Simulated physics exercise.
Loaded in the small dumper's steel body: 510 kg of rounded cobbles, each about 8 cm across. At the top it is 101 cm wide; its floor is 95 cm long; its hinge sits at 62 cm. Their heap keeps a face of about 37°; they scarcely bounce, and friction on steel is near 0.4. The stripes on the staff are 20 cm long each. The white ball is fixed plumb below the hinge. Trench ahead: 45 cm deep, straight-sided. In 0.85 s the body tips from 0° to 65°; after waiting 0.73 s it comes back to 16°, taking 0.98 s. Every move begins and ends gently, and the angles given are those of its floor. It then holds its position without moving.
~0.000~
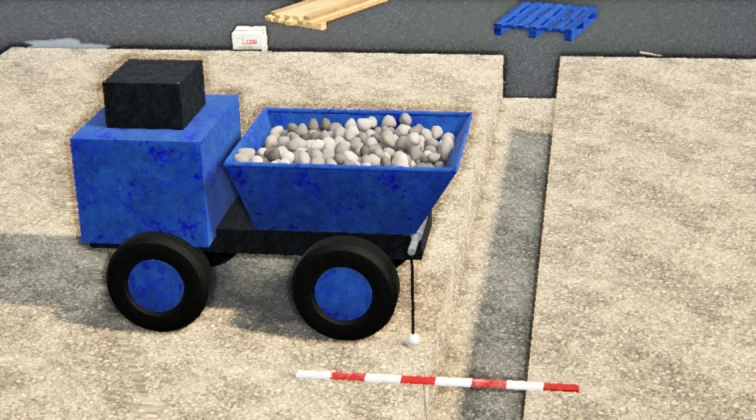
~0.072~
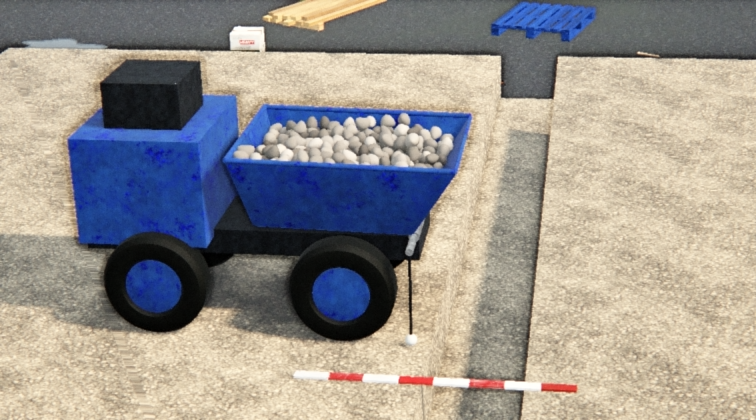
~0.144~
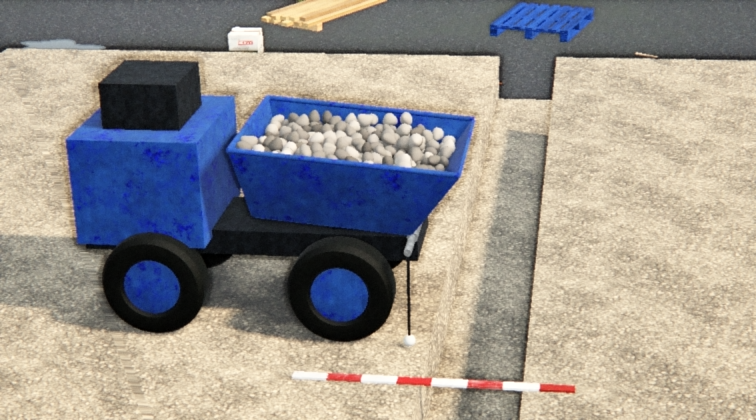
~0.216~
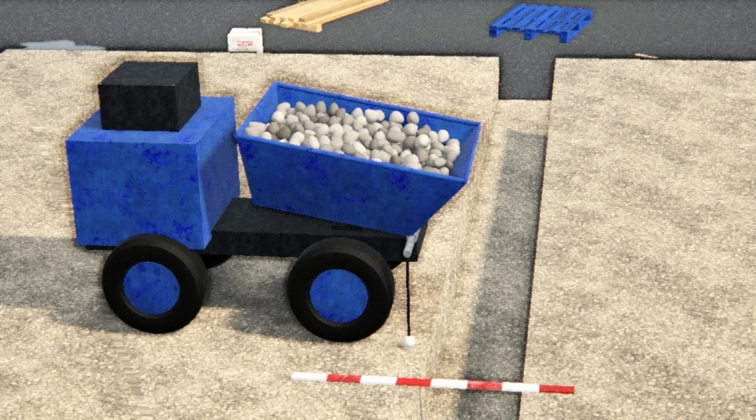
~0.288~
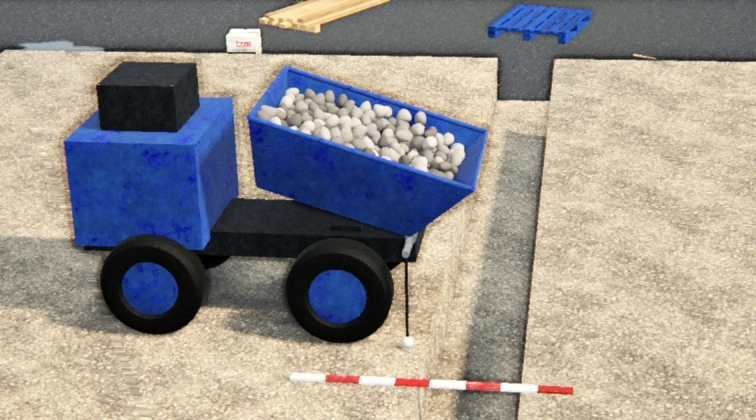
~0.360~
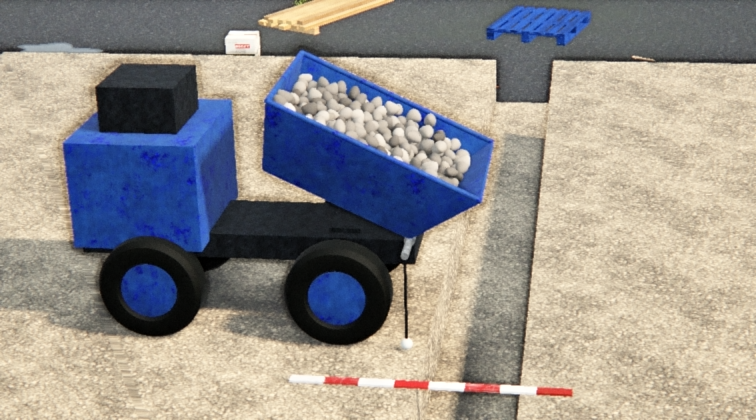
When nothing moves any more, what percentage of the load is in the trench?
About 10 per cent.
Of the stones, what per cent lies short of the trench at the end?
Close to 0 per cent of it.
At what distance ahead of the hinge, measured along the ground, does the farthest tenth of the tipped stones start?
Roughly 170 cm ahead of it.
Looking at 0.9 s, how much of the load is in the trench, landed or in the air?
Some 0 per cent.
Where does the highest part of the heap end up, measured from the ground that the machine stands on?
Top of heap: Approx. 22 cm above the machine's ground.
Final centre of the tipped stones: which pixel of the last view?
The middle should be near (591, 310).
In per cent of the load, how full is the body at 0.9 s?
Near 95 in a hundred.
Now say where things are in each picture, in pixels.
The body is at 0°, its lip at (456, 171); the top of the load is at (387, 129), in the first picture.
Lip at (456, 172), floor tilted 1°, highest stones at (386, 129); the stones move at 0.3 m/s on average, in the second picture.
Lip at (459, 176), floor tilted 5°, highest stones at (324, 125); the stones move at 0.6 m/s on average, in the third picture.
The body is at 10°, its lip at (466, 182); the top of the load is at (300, 116); the stones move at 0.8 m/s on average, in the fourth picture.
Lip at (473, 190), floor tilted 17°, highest stones at (299, 103); the stones move at 1.0 m/s on average, in the fifth picture.
The body is at 25°, its lip at (481, 201); the top of the load is at (306, 90); the stones move at 1.1 m/s on average, in the sixth picture.
After 0.6 s the floor is at 55°; 100 % in the body; the foremost stones are at (484, 204).
After 0.9 s the floor is at 65°; 93 % in the body, 2 % in the trench, 5 % past the trench; the foremost stones are at (553, 252).
After 3.0 s the floor is at 16°; 37 % in the body, 9 % in the trench, 55 % past the trench; the foremost stones are past the picture's edge.
After 5.6 s the floor is at 16°; 37 % in the body, 9 % in the trench, 55 % past the trench; the foremost stones are past the picture's edge.
